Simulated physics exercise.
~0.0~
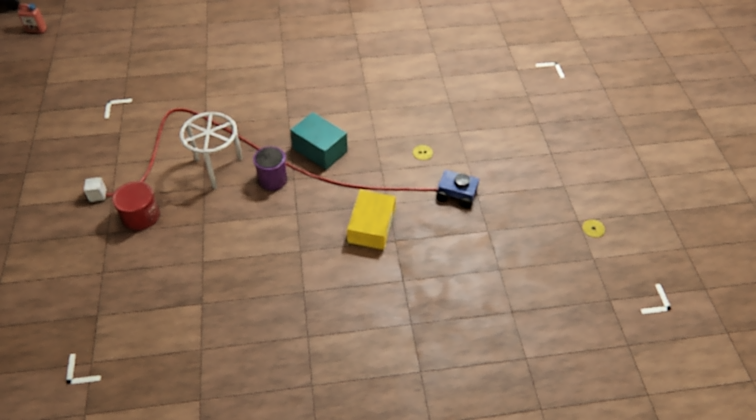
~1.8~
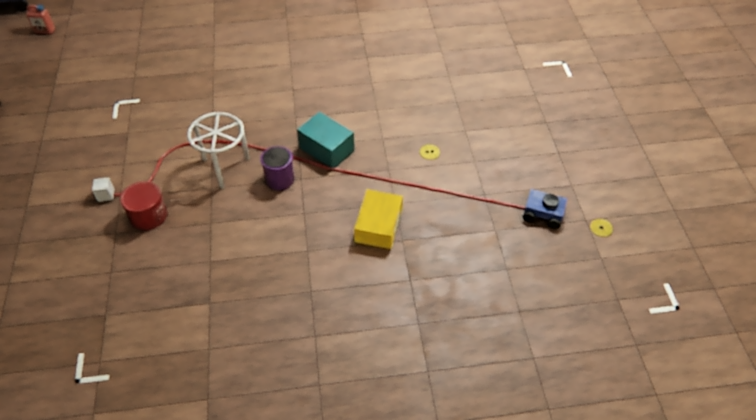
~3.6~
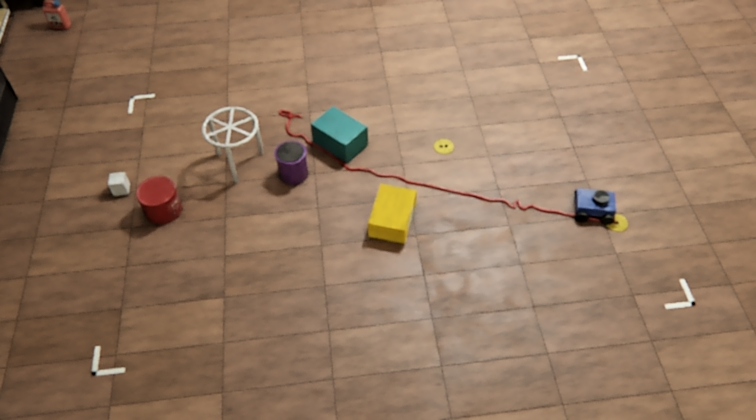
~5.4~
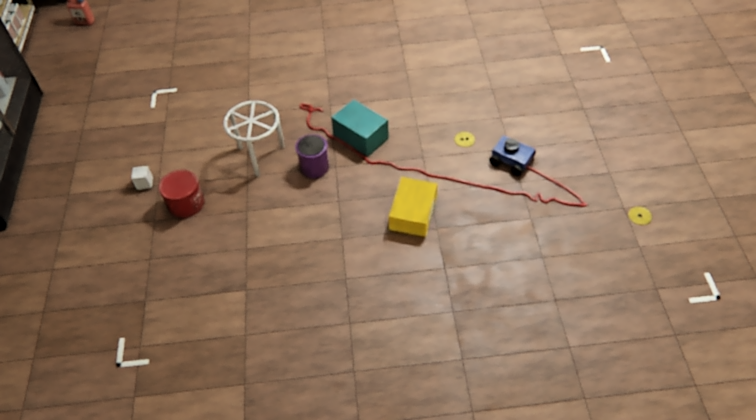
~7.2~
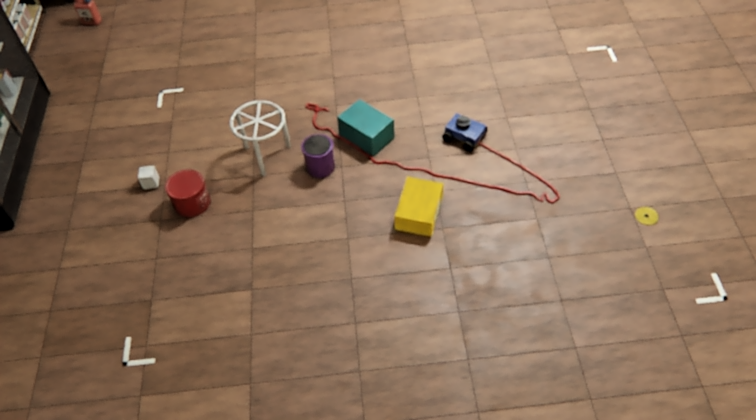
On a shop floor, a small blue cart tows a red lead right until its far end comes loose, then doubles back left.
